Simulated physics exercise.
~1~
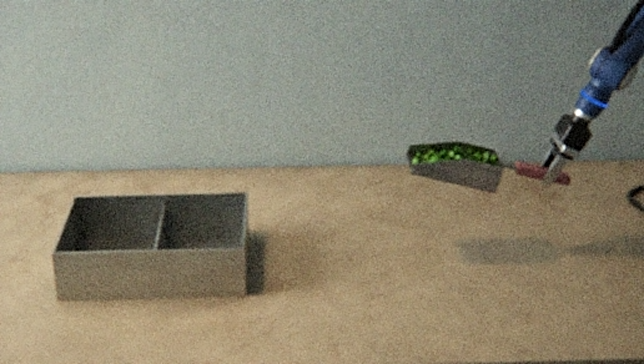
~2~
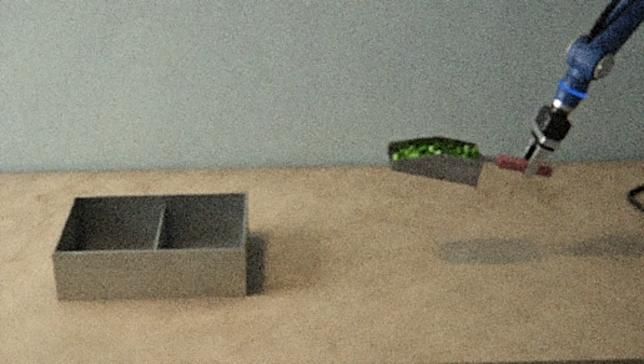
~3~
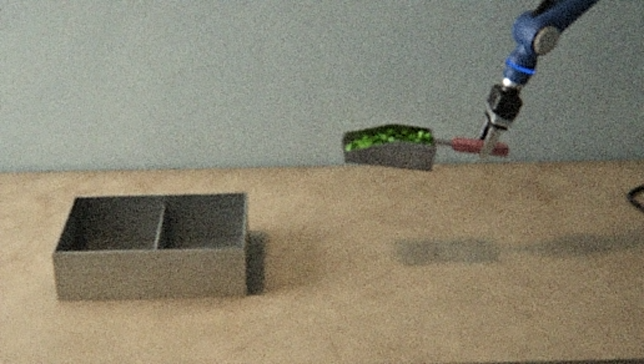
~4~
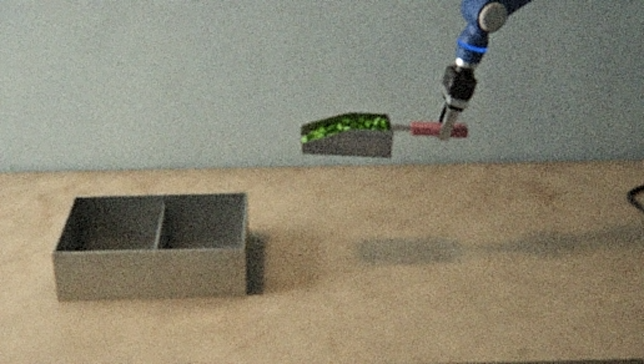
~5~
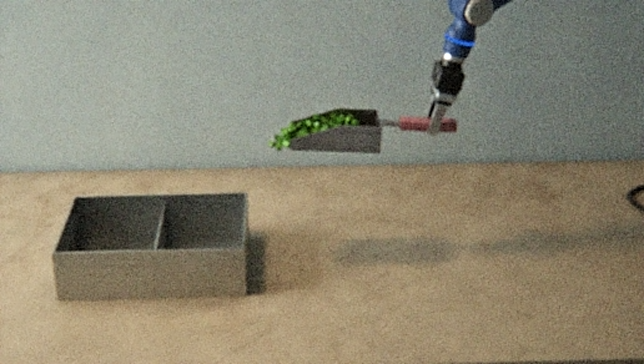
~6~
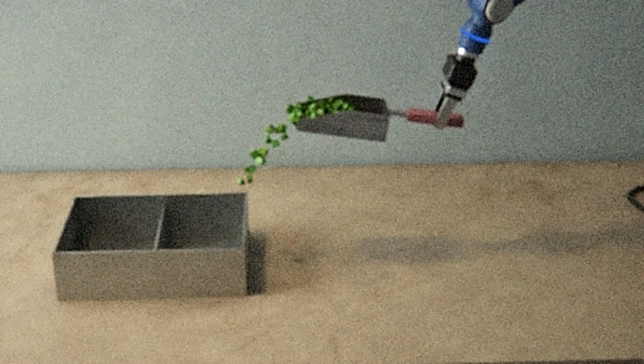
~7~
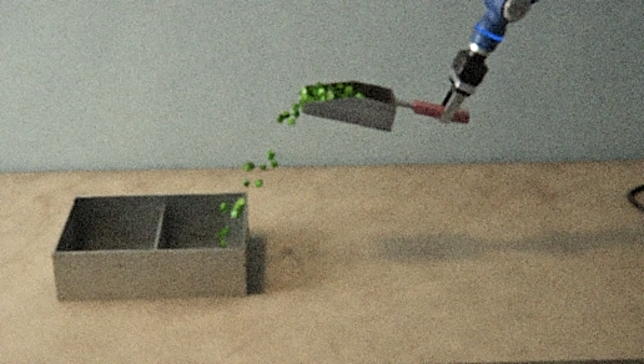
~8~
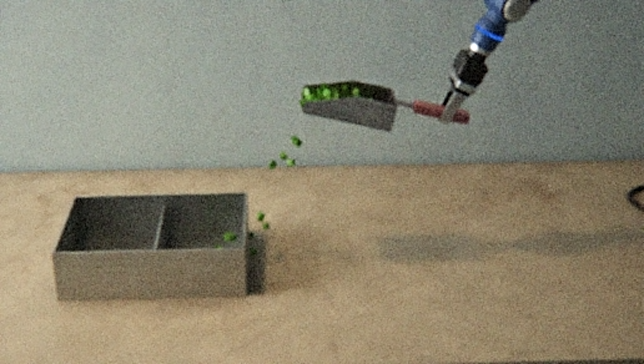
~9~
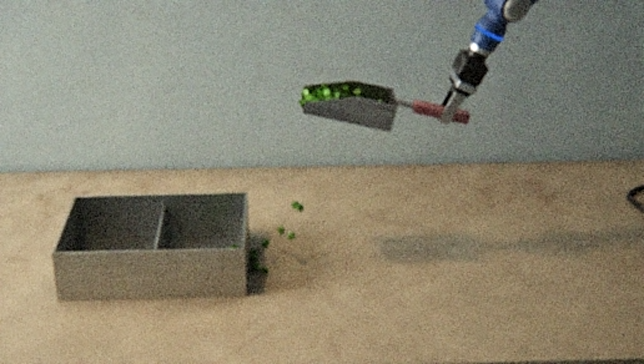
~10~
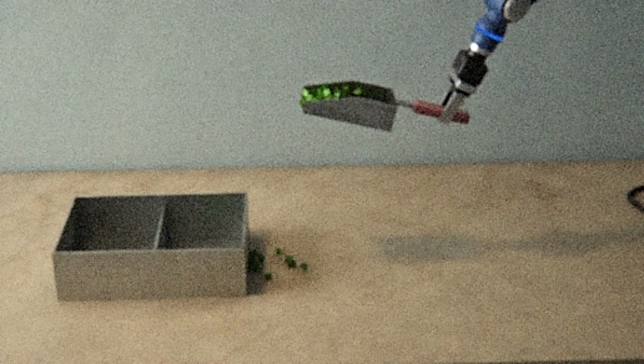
In this clip, a robot arm carries a scoop of green vegetable pieces left toward a divided gray box, then tilts it back while drawing away; some pieces spill from the front, landing in the box's right compartment and on the table beside it, while most stay in the scoop.
